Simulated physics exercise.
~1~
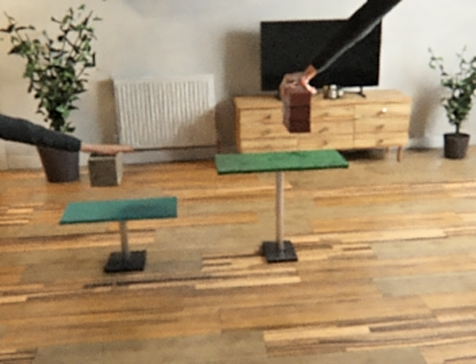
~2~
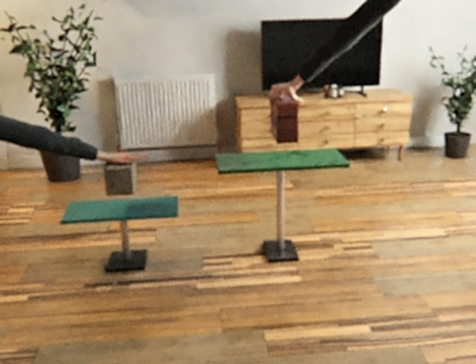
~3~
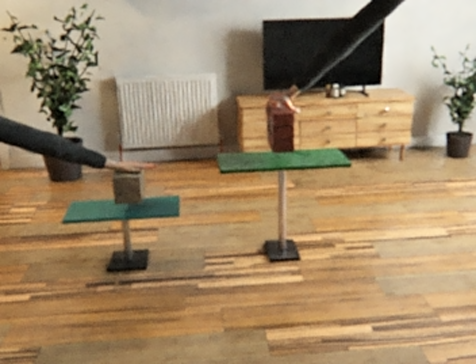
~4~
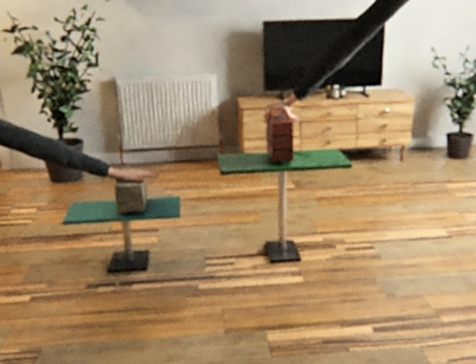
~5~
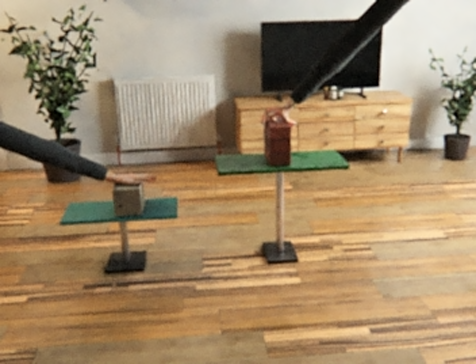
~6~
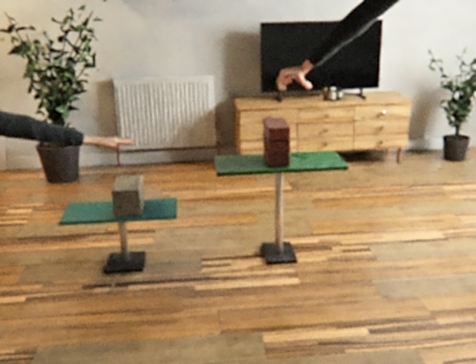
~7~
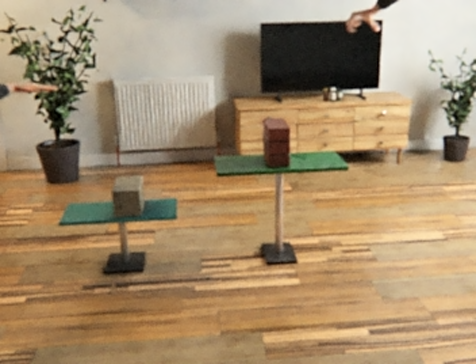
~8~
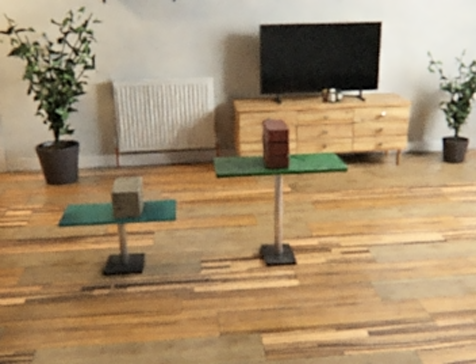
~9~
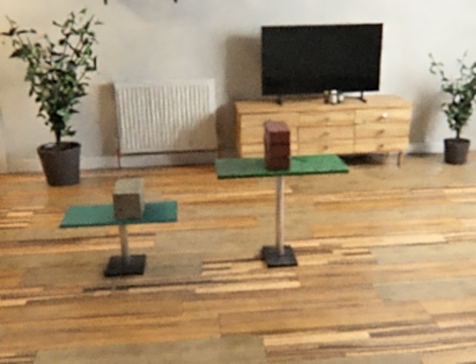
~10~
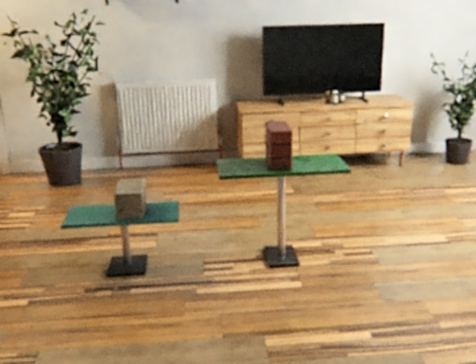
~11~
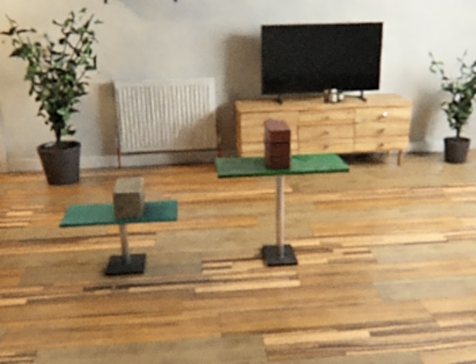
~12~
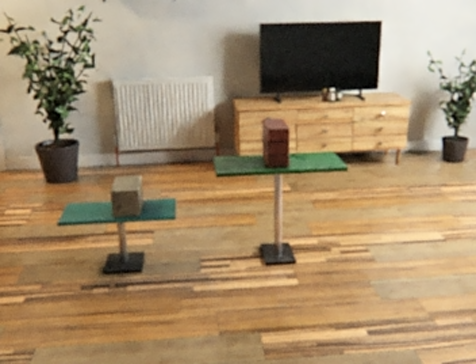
Two arms reach in from opposite sides of a bright room with a wooden floor, seen from the front by a slightly swaying camera. The left hand holds a grey-brown block above a low turquoise stand, while the right hand holds a stack of reddish bricks above a taller green side table. Behind them are a white radiator, a wooden cabinet with a black television, and two potted plants. Both hands lower their loads onto the tops, then let go and draw back out of view. The block and bricks stay put, and both supports remain upright and steady.
